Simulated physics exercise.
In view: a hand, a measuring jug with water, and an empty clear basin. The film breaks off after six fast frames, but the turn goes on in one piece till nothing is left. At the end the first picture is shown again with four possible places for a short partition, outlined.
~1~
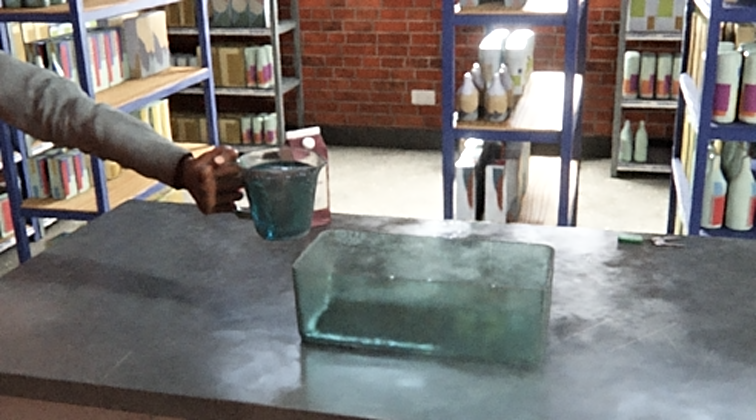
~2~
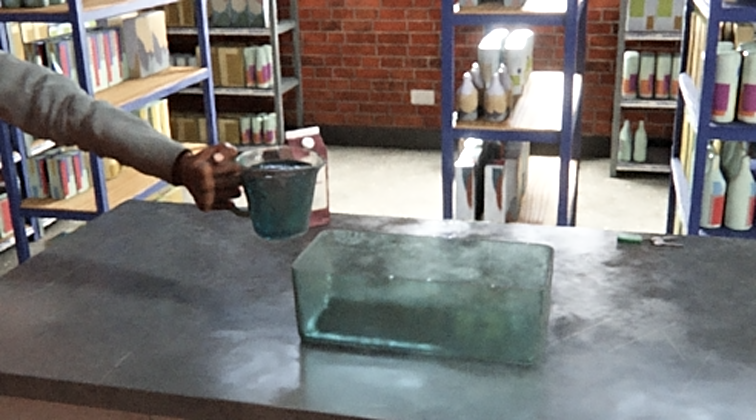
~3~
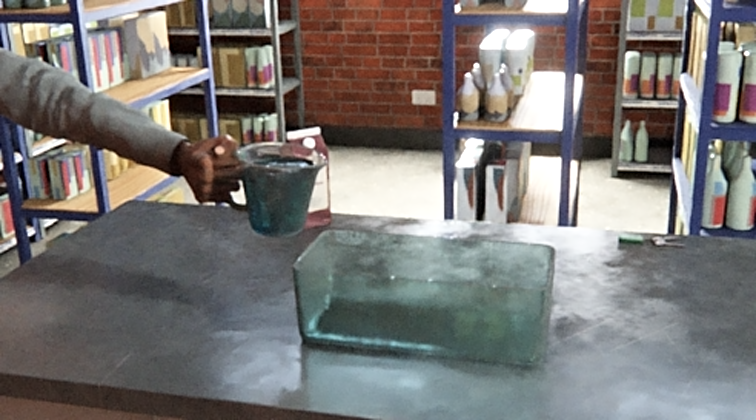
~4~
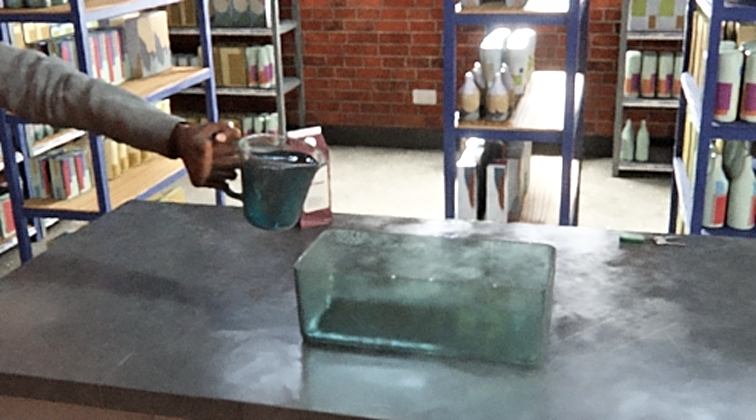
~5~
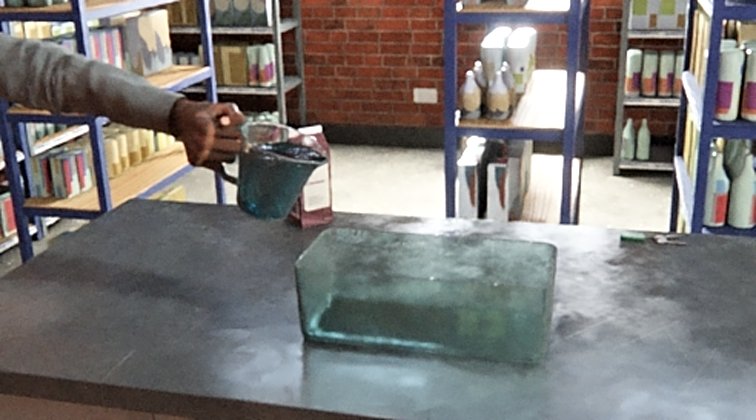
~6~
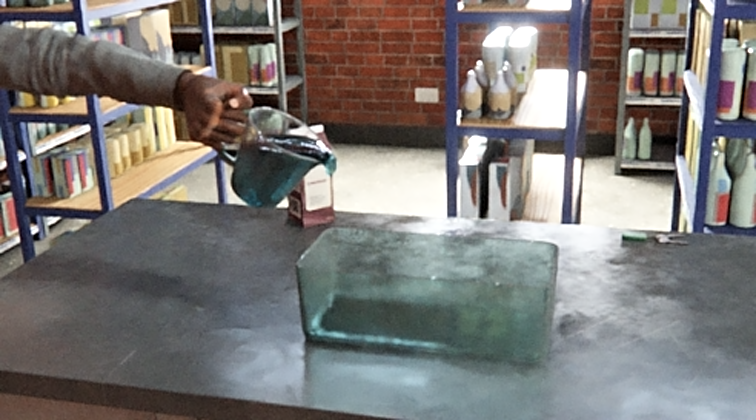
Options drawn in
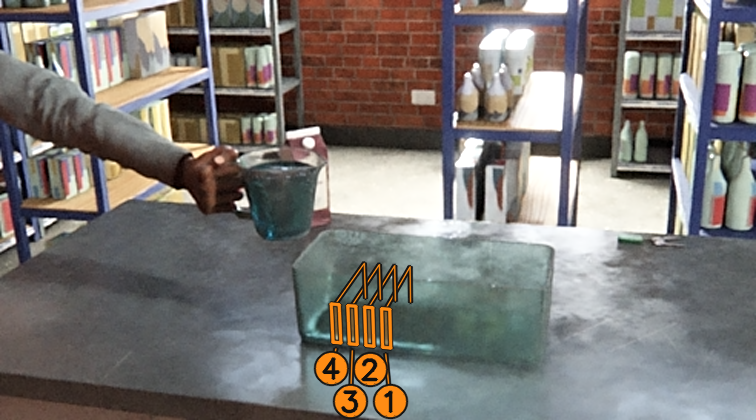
A hand in a grey sleeve reaches in from the left, holding a glass jug of dark bluish-green water above a dark table, seen from slightly above by a steady camera. An empty clear, green-tinted basin sits right of the jug, before a maroon-and-white carton, blue-framed shelves and a brick wall. The hand holds the jug upright, then gradually tilts it rightward until water just crosses its lip.
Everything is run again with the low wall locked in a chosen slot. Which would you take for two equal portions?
The best place is 1.
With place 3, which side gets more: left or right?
The right one.
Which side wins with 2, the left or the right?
The right side.
In orange, 1 at (385, 353); 2 at (368, 352); 3 at (352, 350); 4 at (335, 348).
Choosing 1, about 48 % ends left of the wall and 50 % right of it.
Choosing 2, about 10 % ends left of the wall and 89 % right of it.
Choosing 3, about 4 % ends left of the wall and 95 % right of it.
Choosing 4, about 2 % ends left of the wall and 97 % right of it.
